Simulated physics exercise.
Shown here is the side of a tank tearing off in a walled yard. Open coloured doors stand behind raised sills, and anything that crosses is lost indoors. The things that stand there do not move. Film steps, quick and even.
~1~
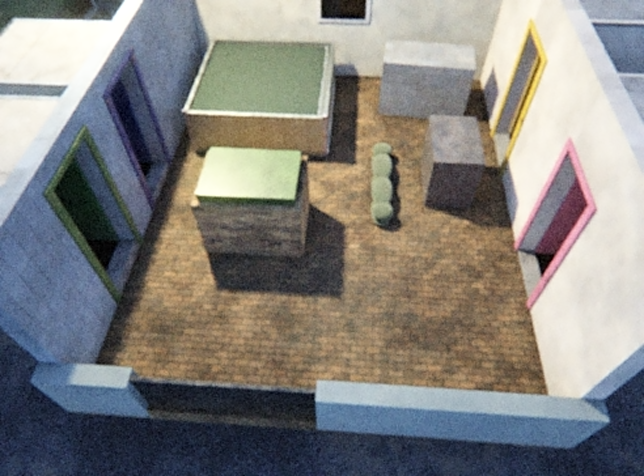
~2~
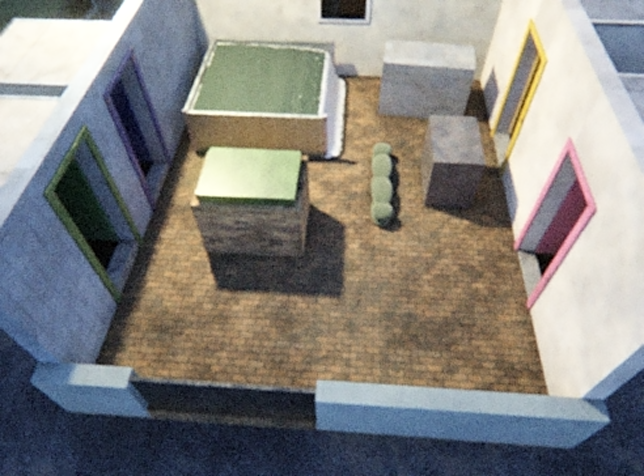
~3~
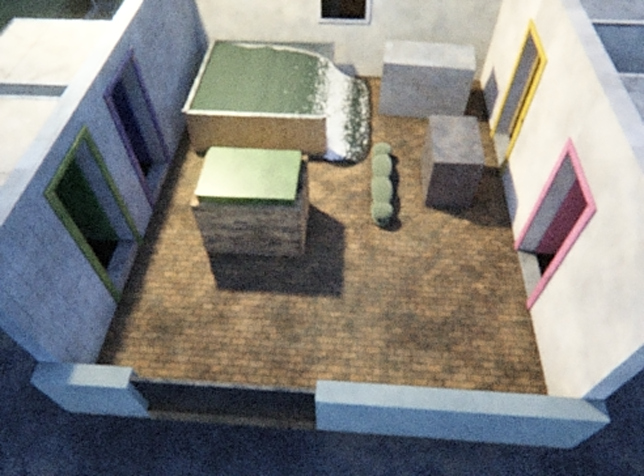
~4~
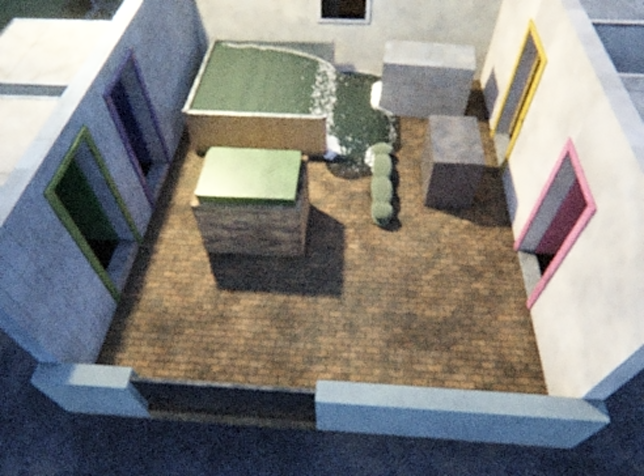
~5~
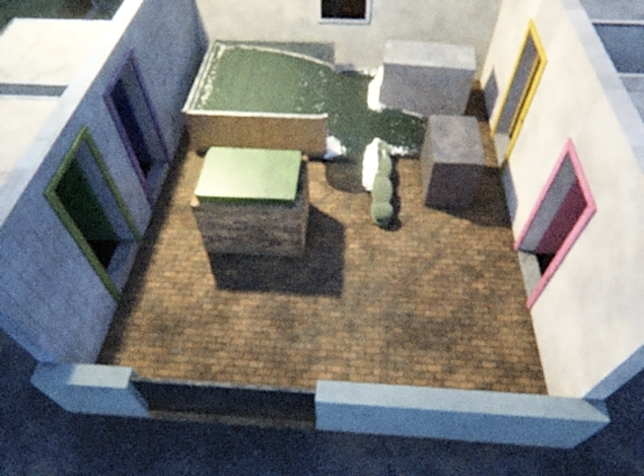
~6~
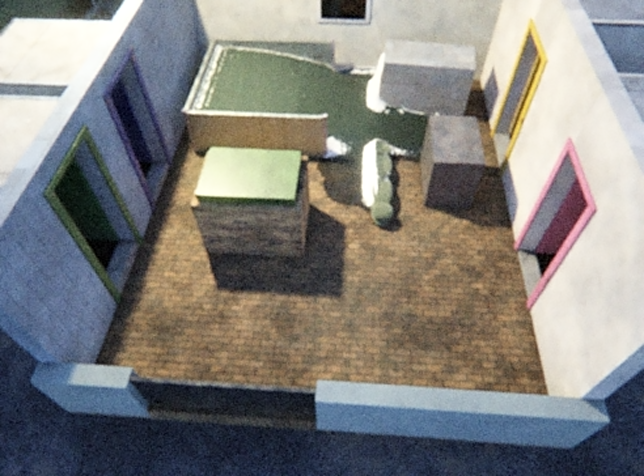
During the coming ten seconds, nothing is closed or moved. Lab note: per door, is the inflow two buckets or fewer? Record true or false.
Blue door true; green door true; yellow door false; pink door false.
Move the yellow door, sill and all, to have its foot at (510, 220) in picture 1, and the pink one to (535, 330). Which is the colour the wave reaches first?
It's the yellow door.
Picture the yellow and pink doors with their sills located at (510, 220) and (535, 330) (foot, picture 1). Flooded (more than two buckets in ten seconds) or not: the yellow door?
My reading: The yellow door is under.
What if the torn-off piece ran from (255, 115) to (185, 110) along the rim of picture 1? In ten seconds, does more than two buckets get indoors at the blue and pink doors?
Blue door exceeds the limit, pink door exceeds the limit.
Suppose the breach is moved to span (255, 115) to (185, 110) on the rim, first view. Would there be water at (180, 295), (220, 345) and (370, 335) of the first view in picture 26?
One by one: Waterlogged; waterlogged; waterlogged.
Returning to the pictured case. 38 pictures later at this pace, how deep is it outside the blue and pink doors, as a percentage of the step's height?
Some 20 percent and then some 150 percent.
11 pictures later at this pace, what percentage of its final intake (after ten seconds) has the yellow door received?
About 50 per cent.
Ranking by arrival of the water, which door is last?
The one in green.
A moment on, water covers 30 % of the floor; the blue door not reached, the green door not reached, the yellow door over two buckets in, the pink door not reached.
Next, water covers 45 % of the floor; the blue door not reached, the green door not reached, the yellow door far over two buckets in, the pink door not reached.
Then, water covers 70 % of the floor; the blue door not reached, the green door not reached, the yellow door far over two buckets in, the pink door wet at the sill, nothing in.
Later, water covers 90 % of the floor; the blue door wet at the sill, nothing in, the green door wet at the sill, nothing in, the yellow door far over two buckets in, the pink door under two buckets in.
In the end, water covers 95 % of the floor; the blue door wet at the sill, nothing in, the green door wet at the sill, nothing in, the yellow door far over two buckets in, the pink door over two buckets in.
